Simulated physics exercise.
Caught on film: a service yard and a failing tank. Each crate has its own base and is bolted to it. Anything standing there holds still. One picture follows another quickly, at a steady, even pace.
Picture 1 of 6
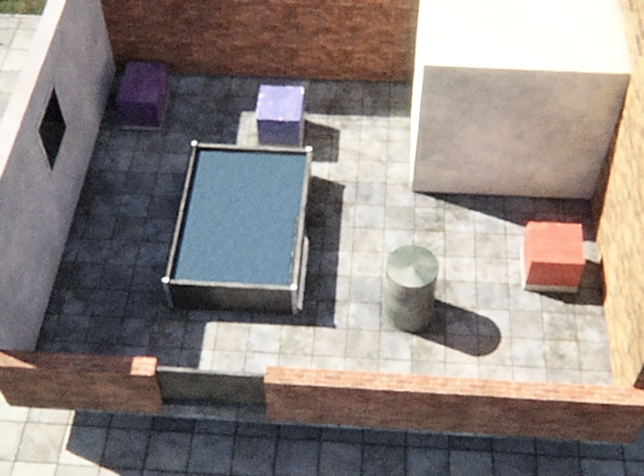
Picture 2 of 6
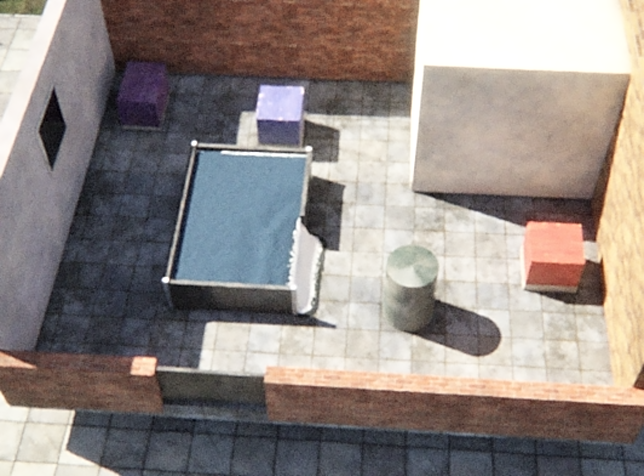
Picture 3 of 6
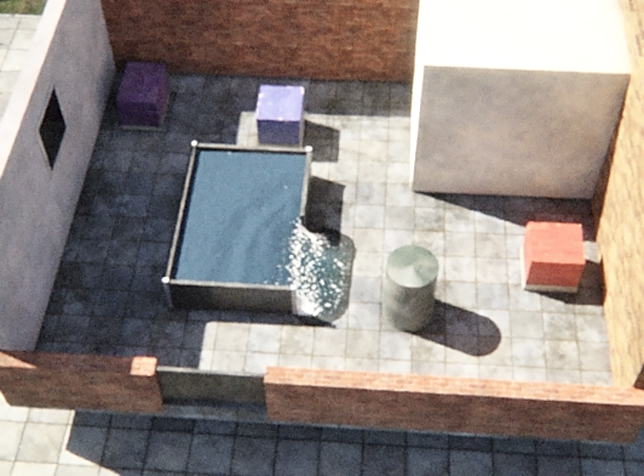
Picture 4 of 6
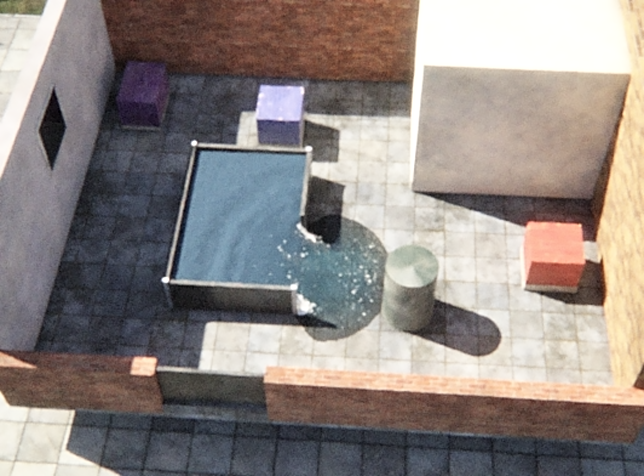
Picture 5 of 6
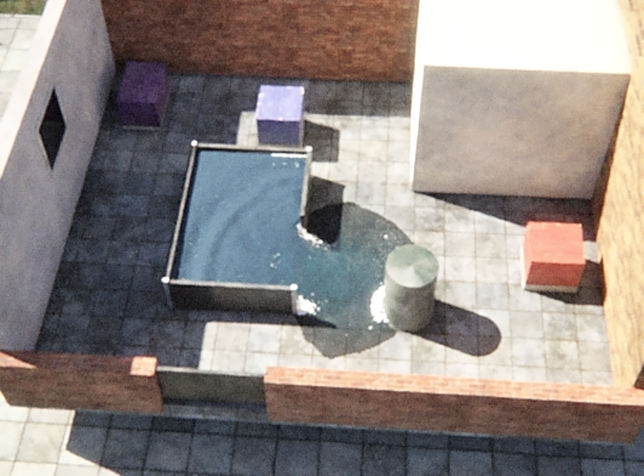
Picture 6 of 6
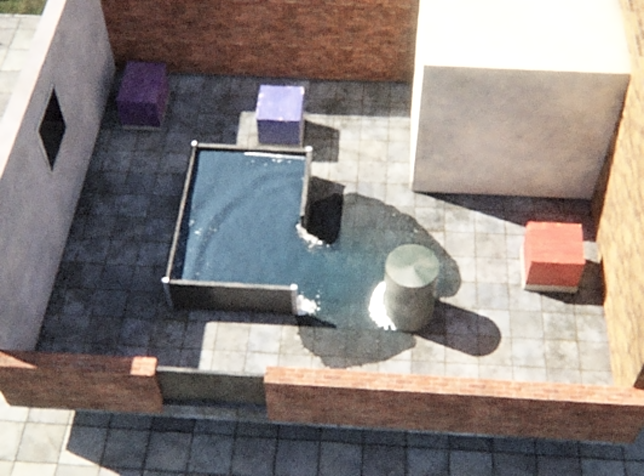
Water tank in a walled yard bursting open on its right side, water pouring across paving and around a grey-green cylinder.
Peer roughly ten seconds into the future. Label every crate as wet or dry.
Purple crate: Dry; blue crate: Dry; red crate: Wet.
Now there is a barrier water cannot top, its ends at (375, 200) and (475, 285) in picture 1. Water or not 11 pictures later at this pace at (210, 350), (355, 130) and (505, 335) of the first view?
One after the other: No water, clear, wet.
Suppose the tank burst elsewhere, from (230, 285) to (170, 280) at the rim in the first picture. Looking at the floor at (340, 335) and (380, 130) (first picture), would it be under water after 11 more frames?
Submerged, then untouched.
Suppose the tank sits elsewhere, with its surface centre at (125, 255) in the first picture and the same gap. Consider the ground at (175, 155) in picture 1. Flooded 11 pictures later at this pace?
By that frame the spot is left unwetted.
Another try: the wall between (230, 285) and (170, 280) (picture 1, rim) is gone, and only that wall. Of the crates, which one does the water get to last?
The blue crate.
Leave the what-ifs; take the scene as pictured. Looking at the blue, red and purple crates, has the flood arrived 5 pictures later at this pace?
Looking at blue, I'd say stays dry, at red got wet, and at purple stays dry.
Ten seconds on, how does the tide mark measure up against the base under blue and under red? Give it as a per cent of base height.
Around 70 in a hundred for the first and 160 in a hundred for the second.
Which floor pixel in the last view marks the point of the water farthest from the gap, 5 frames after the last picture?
Close to (572, 308).
A moment on, water covers 25 % of the floor; the purple crate not reached, the blue crate not reached, the red crate water round its plinth.
Next, water covers 35 % of the floor; the purple crate not reached, the blue crate not reached, the red crate water round its plinth.
Then, water covers 45 % of the floor; the purple crate not reached, the blue crate not reached, the red crate water round its plinth.
Later, water covers 55 % of the floor; the purple crate not reached, the blue crate water round its plinth, the red crate water round its plinth.
In the end, water covers 85 % of the floor; the purple crate stayed above the water, the blue crate stayed above the water, the red crate was topped.
